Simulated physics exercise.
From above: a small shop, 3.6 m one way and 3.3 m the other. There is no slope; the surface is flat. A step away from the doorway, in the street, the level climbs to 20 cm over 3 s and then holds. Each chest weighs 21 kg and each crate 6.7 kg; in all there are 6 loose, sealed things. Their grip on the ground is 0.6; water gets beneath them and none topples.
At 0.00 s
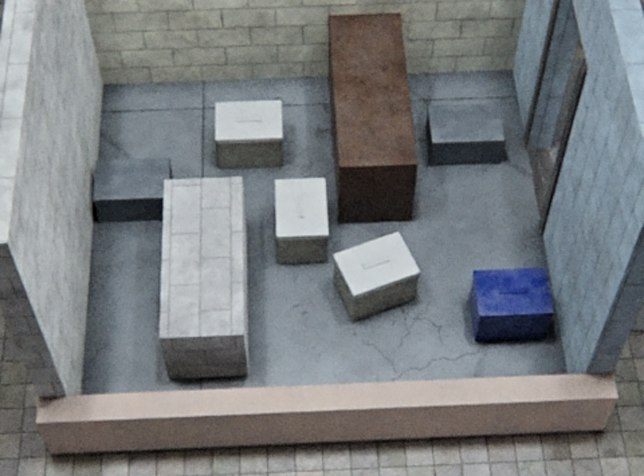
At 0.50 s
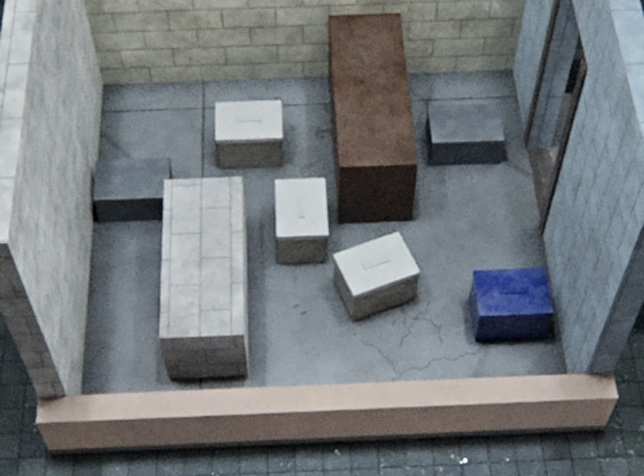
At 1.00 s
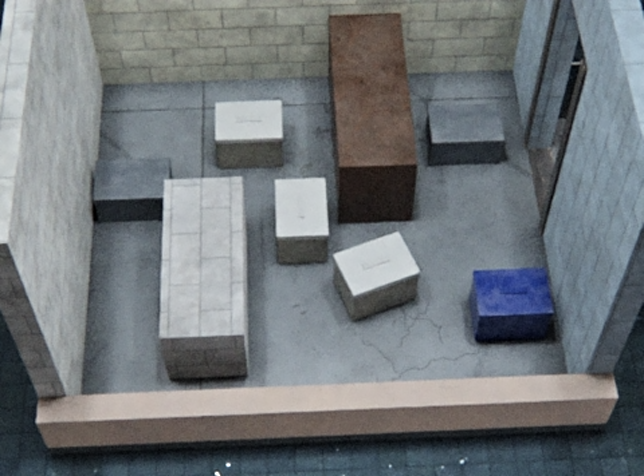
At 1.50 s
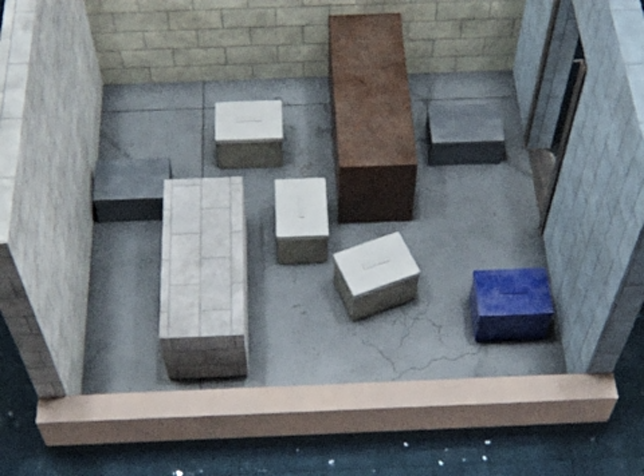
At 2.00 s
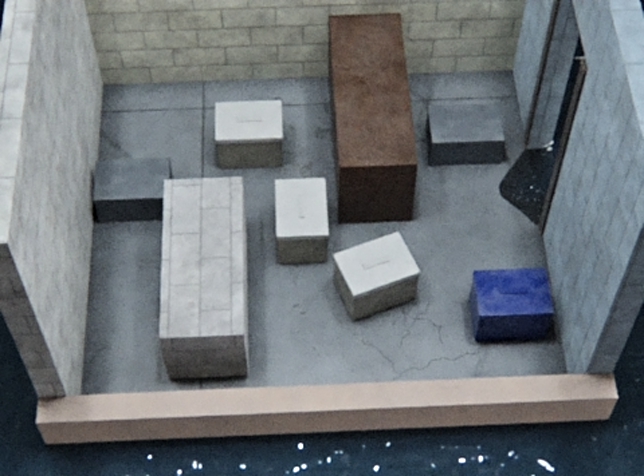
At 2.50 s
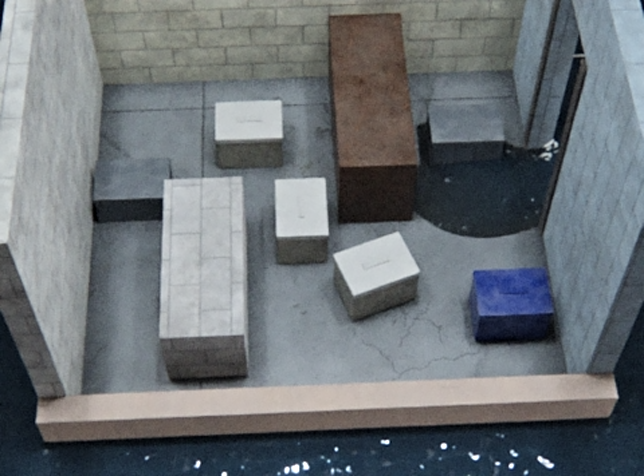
Dark water spreads over the paving outside a small walled room, covering the ground along its front edge. It then slips in through the doorway on the right and fans across the gray floor toward the brown block, while the blue chest and pale boxes stay still.
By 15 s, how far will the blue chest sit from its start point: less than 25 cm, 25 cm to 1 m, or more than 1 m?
My money says it edges along a bit.
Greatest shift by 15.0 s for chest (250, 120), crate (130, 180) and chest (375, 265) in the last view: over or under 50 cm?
In turn: Within, beyond, beyond.
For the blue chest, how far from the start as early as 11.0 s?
Around 20 cm from the start by that time.
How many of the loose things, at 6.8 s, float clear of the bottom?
Total: 1.
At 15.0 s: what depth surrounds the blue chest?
Depth: About 12 cm.
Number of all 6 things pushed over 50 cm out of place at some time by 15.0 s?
It adds up to 4.
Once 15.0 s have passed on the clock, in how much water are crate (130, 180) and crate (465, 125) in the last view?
Depths: Near 12 cm, then near 15 cm.
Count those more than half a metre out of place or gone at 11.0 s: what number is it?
Count then: 2.
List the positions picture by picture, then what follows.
The blue chest at (513, 291), on the bottom; water covers 0.0 m2; 0 of 6 have shifted, in the first picture.
The blue chest at (513, 291) rests on the ground; water covers 0.0 m2; 0 of 6 have shifted, in the second picture.
The blue chest at (513, 291) rests on the ground; 0.0 m2 under water; 0 of 6 have shifted, in the third picture.
The blue chest at (513, 291) rests on the ground; 0.0 m2 under water; 0 of 6 have shifted, in the fourth picture.
The blue chest at (513, 291), on the bottom; water covers 0.1 m2; 0 of 6 have shifted, in the fifth picture.
The blue chest at (513, 291) rests on the ground; 0.7 m2 under water; 0 of 6 have shifted, in the sixth picture.
After 3.5 s the blue chest is near (513, 291), 0.0 m from its start, aground; 0 afloat.
After 6.8 s the blue chest is near (513, 291), 0.0 m from its start, aground; 1 afloat.
After 11.0 s the blue chest is near (509, 270), 0.2 m from its start, aground; 3 afloat.
After 15.0 s the blue chest is near (477, 341), 0.5 m from its start, afloat; 6 afloat.
